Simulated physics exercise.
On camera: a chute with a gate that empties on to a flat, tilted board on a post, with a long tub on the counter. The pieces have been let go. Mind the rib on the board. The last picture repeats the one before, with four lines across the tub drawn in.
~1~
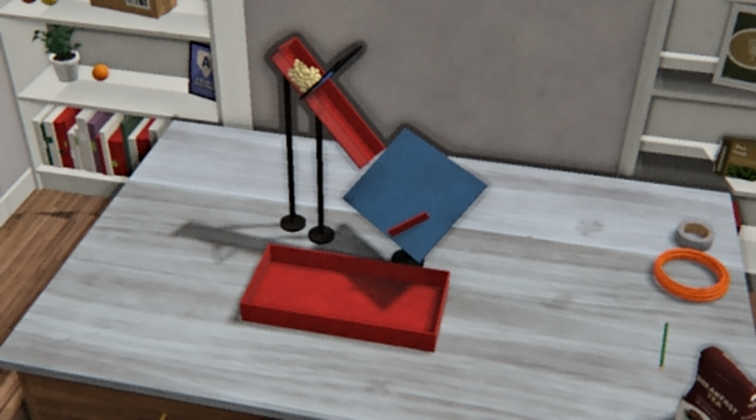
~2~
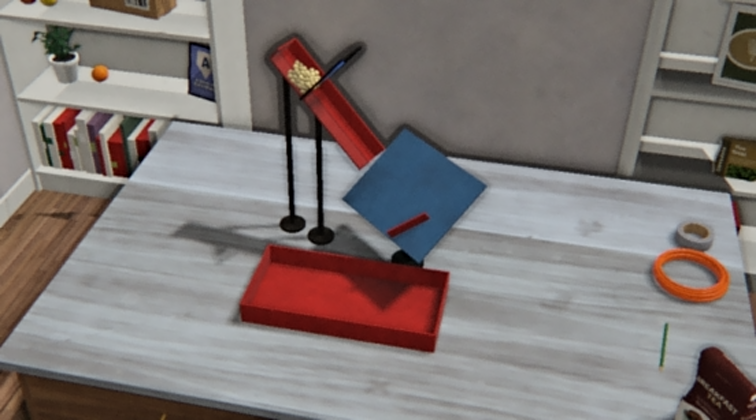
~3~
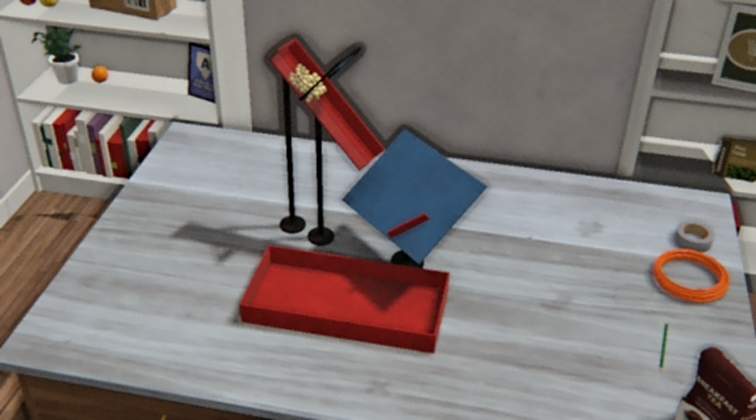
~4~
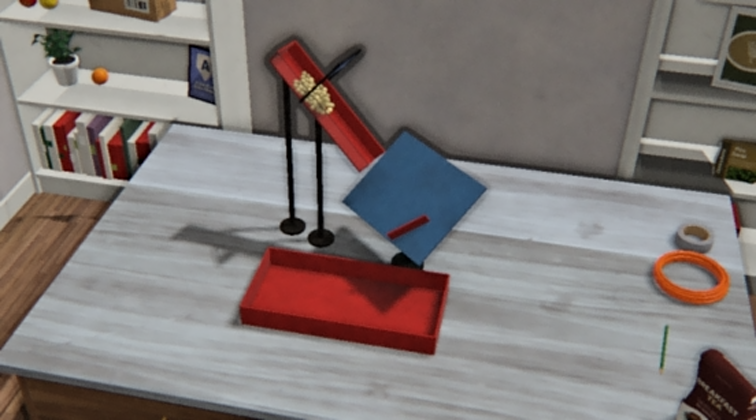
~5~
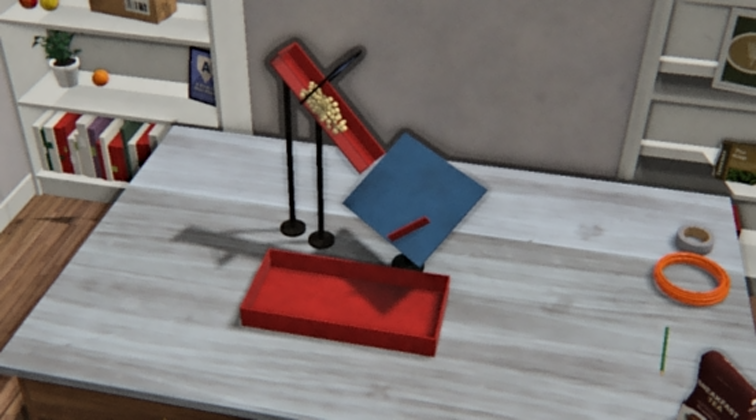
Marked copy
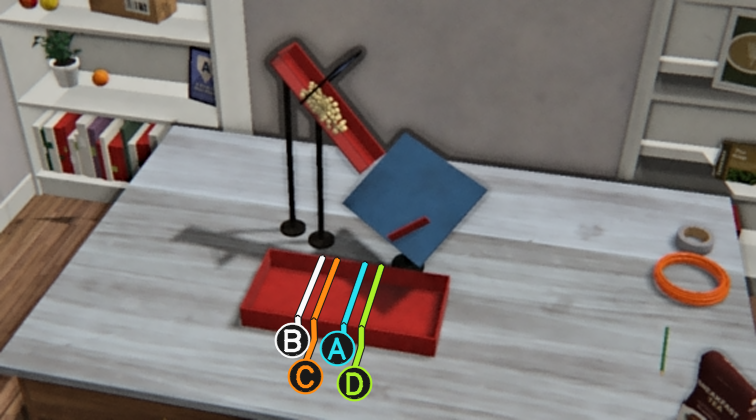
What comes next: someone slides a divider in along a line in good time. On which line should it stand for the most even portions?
A is best.
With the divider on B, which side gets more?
More lands on the right.
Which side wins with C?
Right.
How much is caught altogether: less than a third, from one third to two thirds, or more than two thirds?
More than two thirds.
On the marked copy, line A crosses the front rim at (343, 324); line B crosses the front rim at (298, 317); line C crosses the front rim at (313, 319); line D crosses the front rim at (361, 327).
For line A, of what is caught, roughly half on the left of the divider, roughly half on the right.
For line B, of what is caught, not one piece on the left of the divider, every piece on the right.
For line C, of what is caught, not one piece on the left of the divider, every piece on the right.
For line D, of what is caught, almost all on the left of the divider, just a few on the right.
